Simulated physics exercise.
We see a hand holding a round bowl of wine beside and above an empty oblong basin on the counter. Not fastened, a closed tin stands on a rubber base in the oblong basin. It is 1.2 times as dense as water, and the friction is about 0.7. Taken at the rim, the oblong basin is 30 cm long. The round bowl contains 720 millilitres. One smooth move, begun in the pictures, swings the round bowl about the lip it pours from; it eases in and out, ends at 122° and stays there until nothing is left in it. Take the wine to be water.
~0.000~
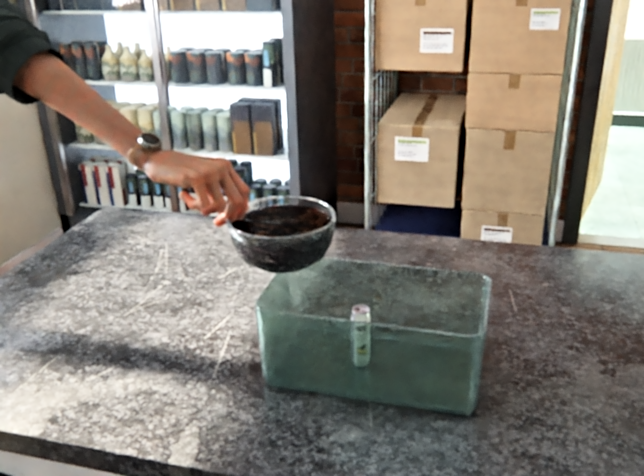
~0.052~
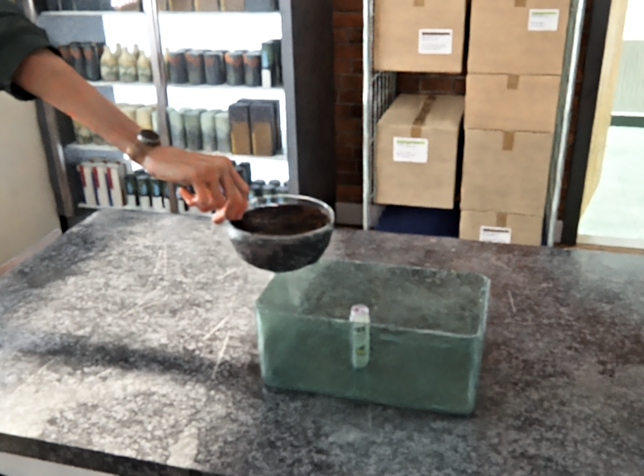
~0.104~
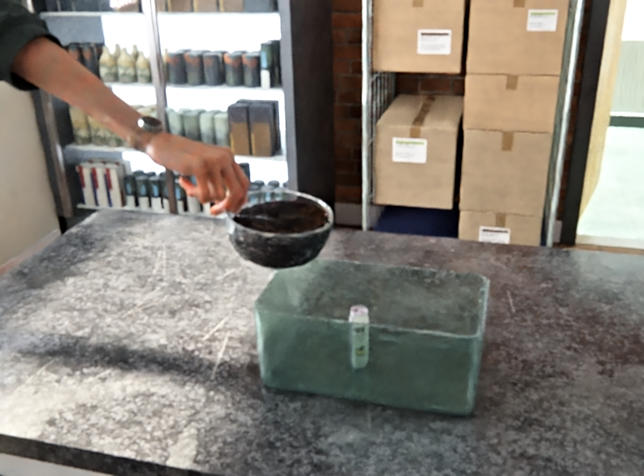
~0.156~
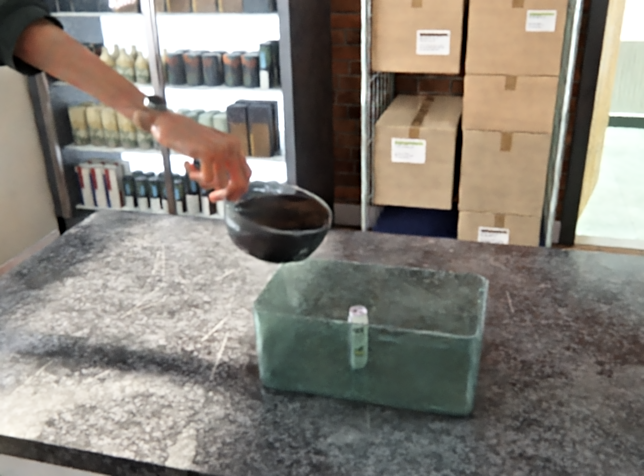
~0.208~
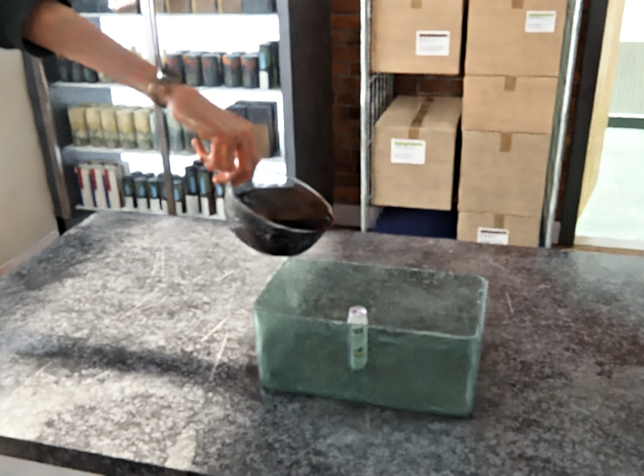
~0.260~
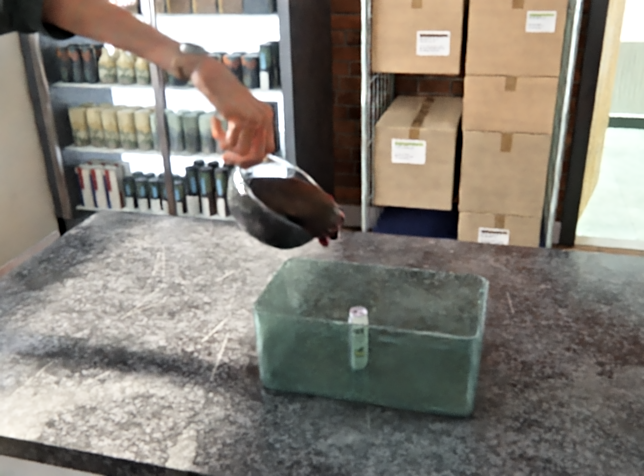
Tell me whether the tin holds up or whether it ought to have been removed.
I'd say it will come down.
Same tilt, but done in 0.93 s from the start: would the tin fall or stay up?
Result: Tin tipped over.
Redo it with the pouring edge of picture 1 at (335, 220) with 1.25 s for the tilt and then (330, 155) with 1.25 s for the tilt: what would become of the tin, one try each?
Try 1: Still standing; try 2: Still standing.
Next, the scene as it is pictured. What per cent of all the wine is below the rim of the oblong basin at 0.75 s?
Roughly 92 %.
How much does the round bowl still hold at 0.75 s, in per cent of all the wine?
Near 0 in a hundred.
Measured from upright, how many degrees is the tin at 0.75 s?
It sits at roughly 5°.
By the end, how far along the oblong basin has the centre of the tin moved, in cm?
The middle of the tin ends some 6.5 cm along the basin.
Then, 0.54 s in, the tilt is 107° and 11 per cent is still to pour; the tin stands where it began.
Then, 0.75 s in, the tilt is 122° and 0 per cent is still to pour; the tin leans 5°.
Then, 0.96 s in, the tilt is 122° and 0 per cent is still to pour; the tin lies on its side.
Then, 1.20 s in, the tilt is 122° and 0 per cent is still to pour; the tin lies on its side.
Finally, the tin lies on its side.
